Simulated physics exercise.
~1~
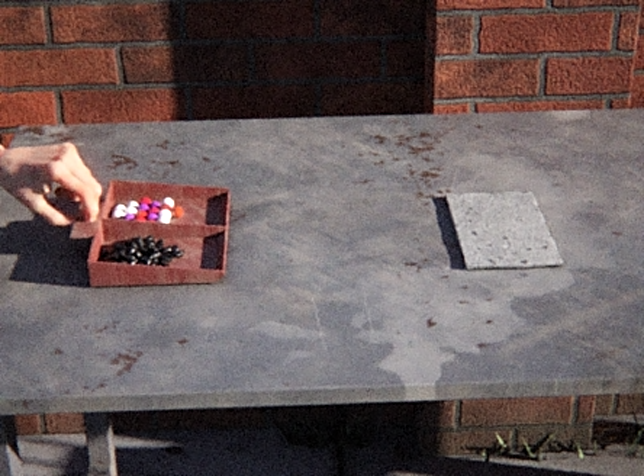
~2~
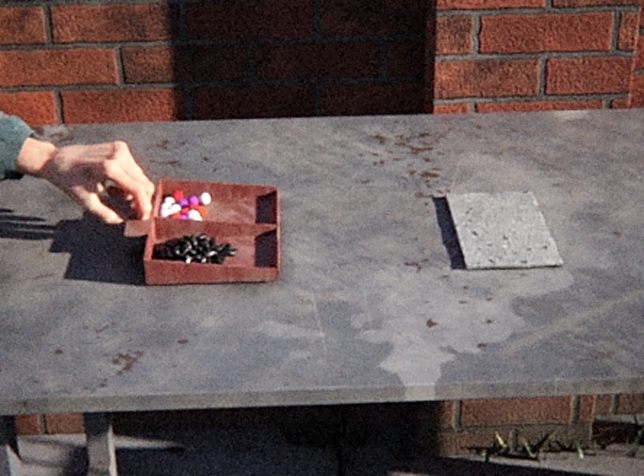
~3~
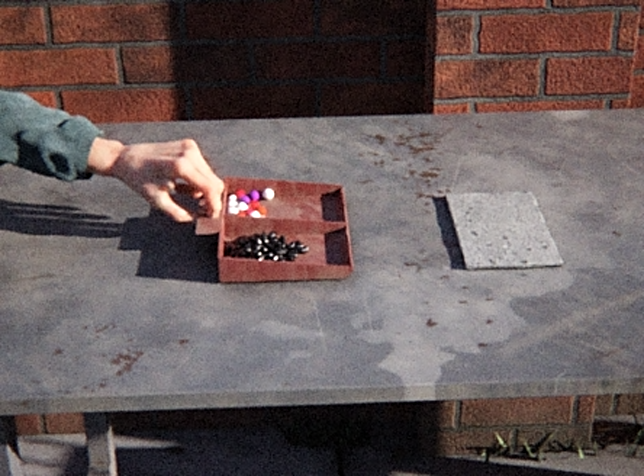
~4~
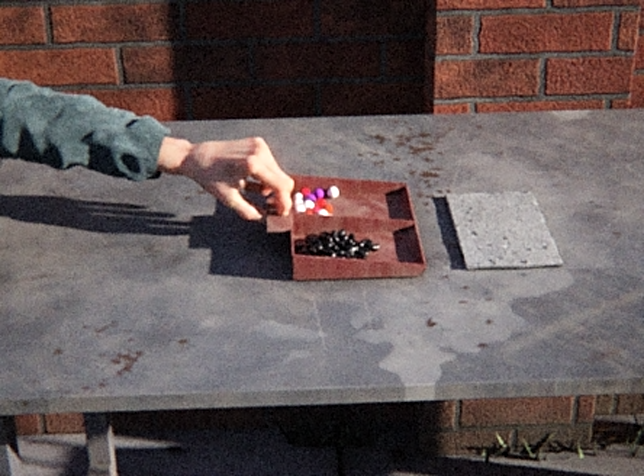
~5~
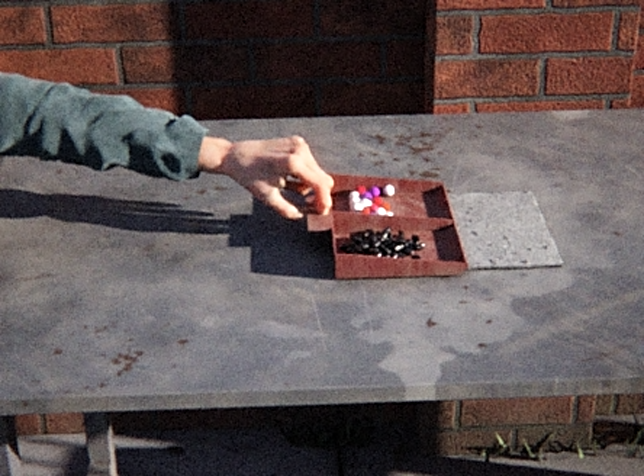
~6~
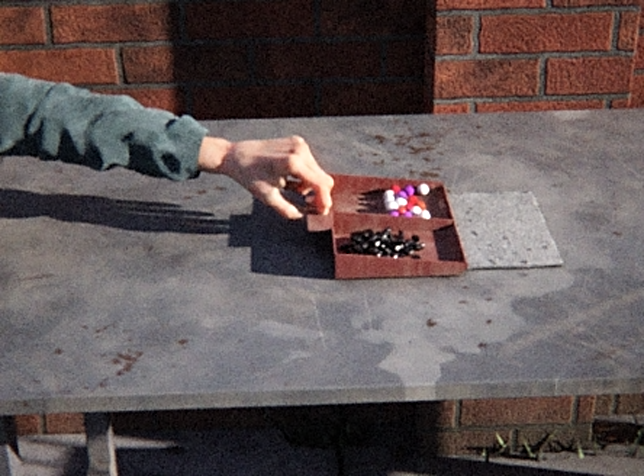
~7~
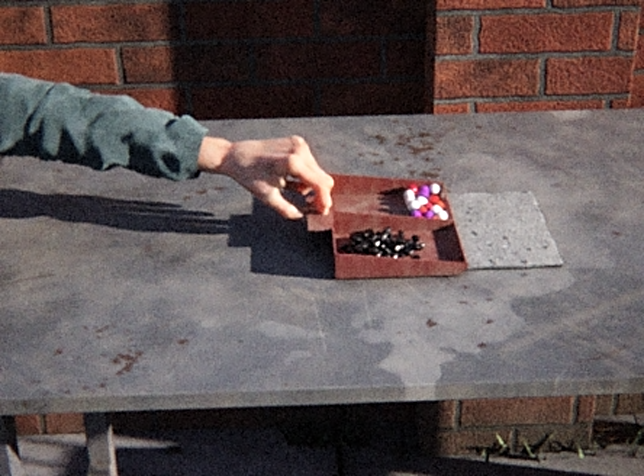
A hand slides a red tray right to a slab, and the colourful pieces shift forward inside.
